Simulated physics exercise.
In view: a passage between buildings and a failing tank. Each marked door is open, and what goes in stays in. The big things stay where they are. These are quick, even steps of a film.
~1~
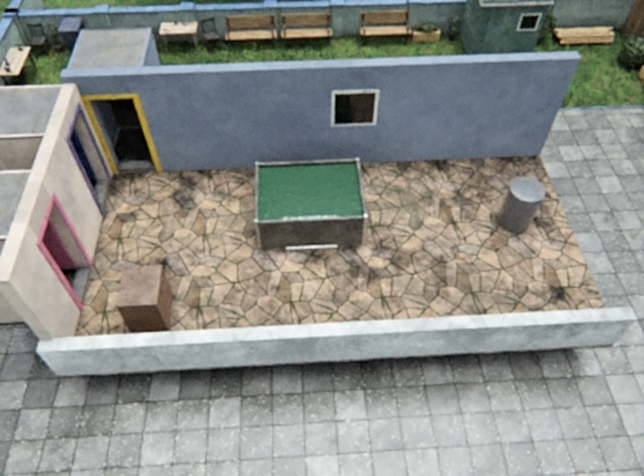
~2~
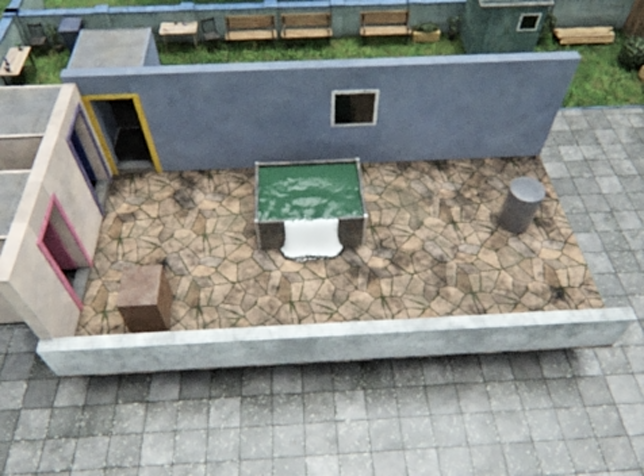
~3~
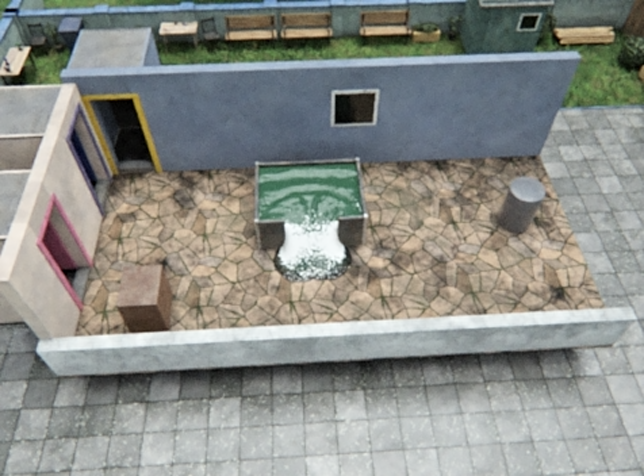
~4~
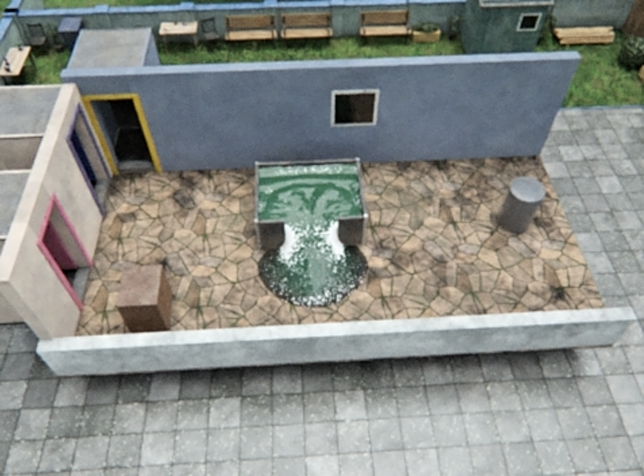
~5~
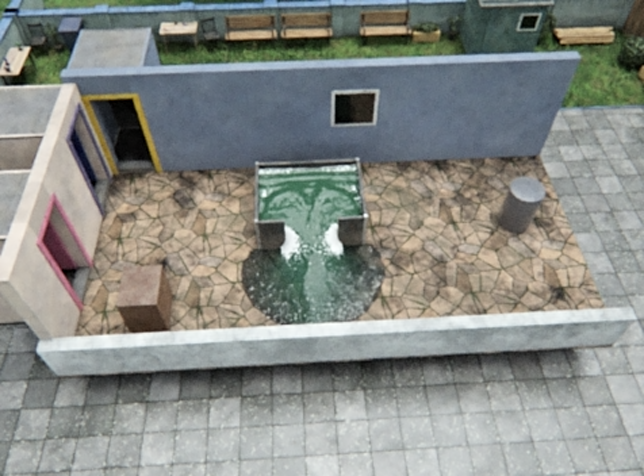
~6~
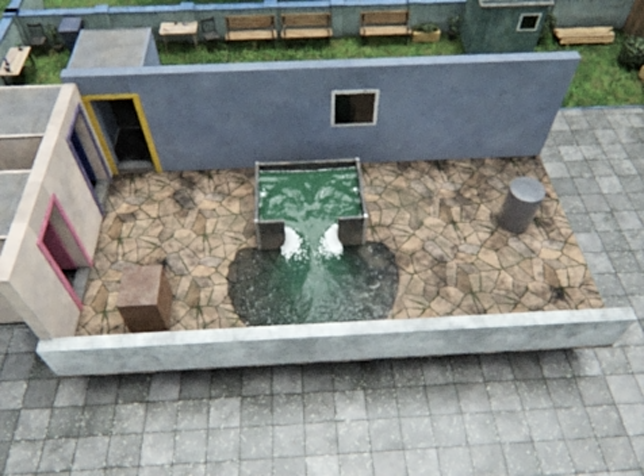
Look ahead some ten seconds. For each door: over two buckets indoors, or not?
The blue door admits no more than that; the pink door admits no more than that; the yellow door admits no more than that.
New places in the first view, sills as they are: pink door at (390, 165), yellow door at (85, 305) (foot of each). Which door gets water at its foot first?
The yellow door.
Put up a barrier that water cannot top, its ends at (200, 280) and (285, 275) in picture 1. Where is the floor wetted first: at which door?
That is the pink door.
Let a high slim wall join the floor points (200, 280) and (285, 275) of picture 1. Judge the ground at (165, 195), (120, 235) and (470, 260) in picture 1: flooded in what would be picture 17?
In that order: Not flooded, not flooded, clear.
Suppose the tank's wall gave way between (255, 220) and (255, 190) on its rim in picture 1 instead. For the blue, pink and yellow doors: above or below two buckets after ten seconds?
The blue door is over, the pink door lets more in, the yellow door takes more.
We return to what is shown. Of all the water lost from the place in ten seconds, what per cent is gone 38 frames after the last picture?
Some 60 per cent.
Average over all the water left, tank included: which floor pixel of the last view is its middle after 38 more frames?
Roughly at (285, 255).
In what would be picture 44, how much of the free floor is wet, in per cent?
I make it 75 per cent.
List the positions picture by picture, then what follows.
The first picture shows the open tank at (309, 192) is whole and still.
In the second picture, the front is at (285, 254), out from the gap at (312, 237).
In the third picture, water pours out at (312, 238) and has run to (288, 275).
In the fourth picture, the front is at (311, 305), out from the gap at (312, 238).
In the fifth picture, water pours out at (312, 238) and has run to a hidden place.
In the sixth picture, the front is at a hidden place, out from the gap at (312, 238).
A moment on, water covers 20 % of the floor; the blue door not reached, the pink door not reached, the yellow door not reached.
Next, water covers 30 % of the floor; the blue door not reached, the pink door not reached, the yellow door not reached.
Then, water covers 55 % of the floor; the blue door not reached, the pink door wet at the sill, nothing in, the yellow door not reached.
Later, water covers 75 % of the floor; the blue door wet at the sill, nothing in, the pink door under two buckets in, the yellow door wet at the sill, nothing in.
In the end, water covers 90 % of the floor; the blue door wet at the sill, nothing in, the pink door under two buckets in, the yellow door wet at the sill, nothing in.
